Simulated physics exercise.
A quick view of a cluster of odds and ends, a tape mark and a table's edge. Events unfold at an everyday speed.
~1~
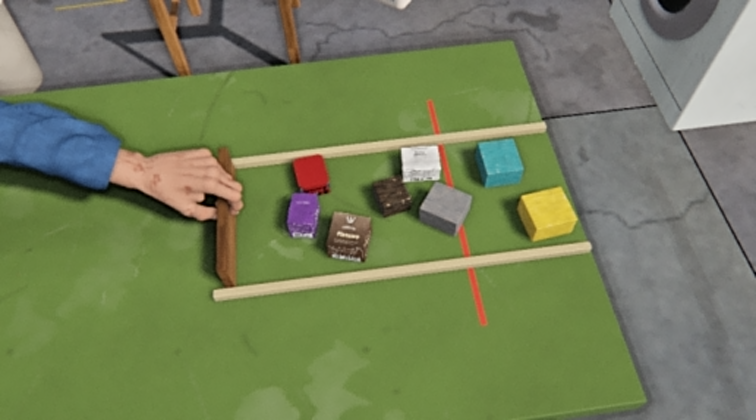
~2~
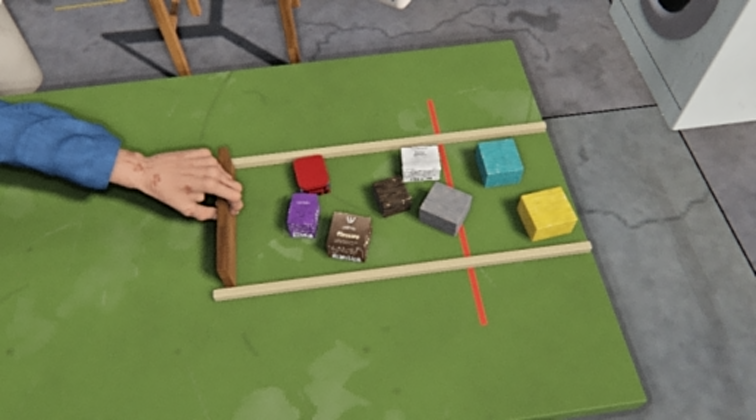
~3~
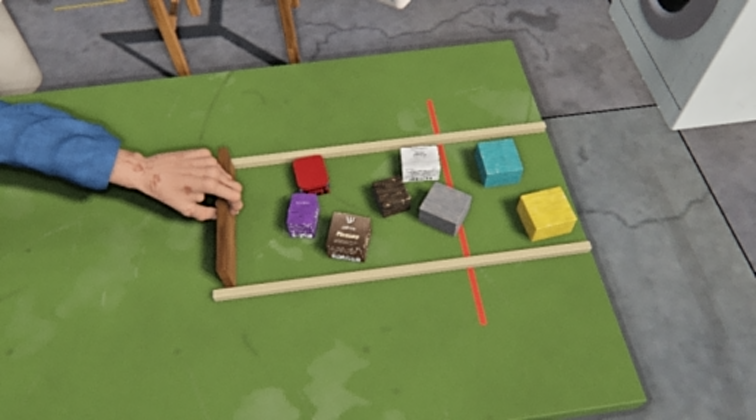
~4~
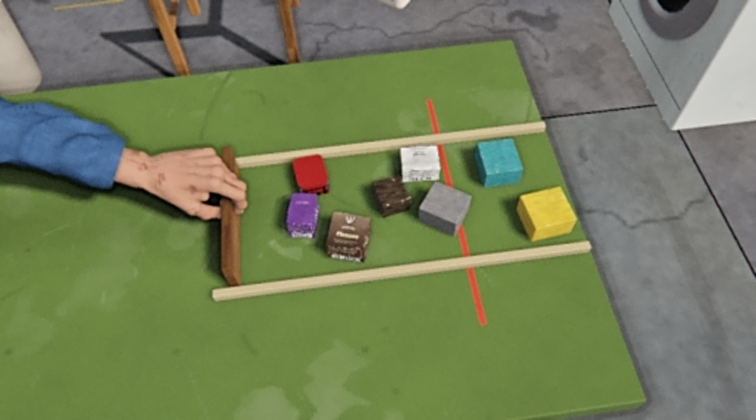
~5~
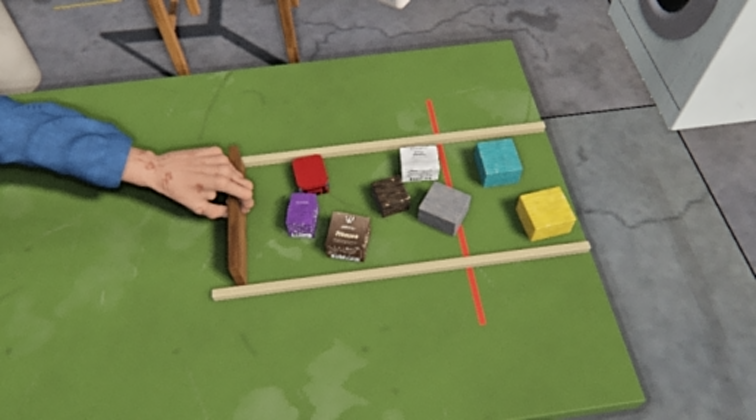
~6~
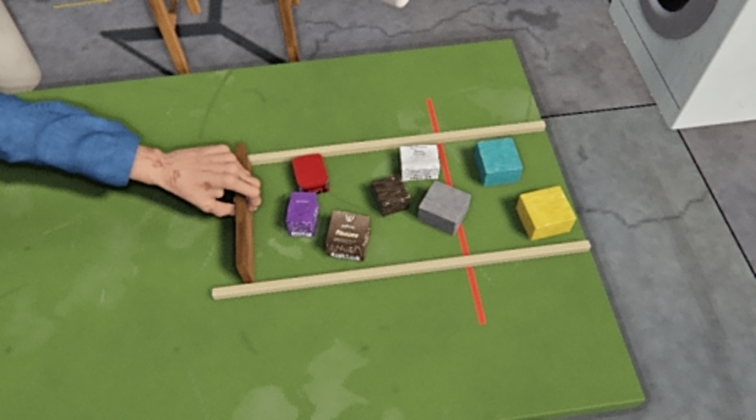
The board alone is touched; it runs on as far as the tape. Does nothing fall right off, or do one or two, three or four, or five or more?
Nothing falls off.
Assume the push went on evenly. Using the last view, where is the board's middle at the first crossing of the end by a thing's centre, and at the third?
(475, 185), later (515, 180).
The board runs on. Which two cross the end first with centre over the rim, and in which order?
First the yellow block, and second the turquoise block.
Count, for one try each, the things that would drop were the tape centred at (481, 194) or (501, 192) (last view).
In order, 1 then 2.
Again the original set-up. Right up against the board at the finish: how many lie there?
3.
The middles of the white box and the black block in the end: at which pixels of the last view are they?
First at (490, 149); second at (489, 176).
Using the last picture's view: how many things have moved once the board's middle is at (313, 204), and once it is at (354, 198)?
At the first point the count is 3, at the second it's 4.
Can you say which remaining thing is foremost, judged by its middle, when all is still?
The yellow block finishes closest.
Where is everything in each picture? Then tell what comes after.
The first frame shows yellow block (546, 214); turquoise block (499, 163); grey block (445, 209); board (227, 216); tape (454, 199).
The second frame shows turquoise block (499, 163); board (227, 216).
The third frame shows grey block (445, 209); black block (391, 196).
The fourth frame shows yellow block (546, 214); red case (312, 176).
The fifth frame shows turquoise block (498, 163); white box (419, 164).
The sixth frame shows yellow block (545, 213); turquoise block (498, 162); grey block (444, 208); board (245, 212); tape (453, 198).
Soon after, none off yet; yellow block at rest near (545, 213); turquoise block at rest near (498, 162); grey block at rest near (444, 208).
After that, none off yet; yellow block at rest near (545, 215); turquoise block moving near (504, 162); grey block displaced about its own width near (484, 209).
In the end, the number that fall off is zero.
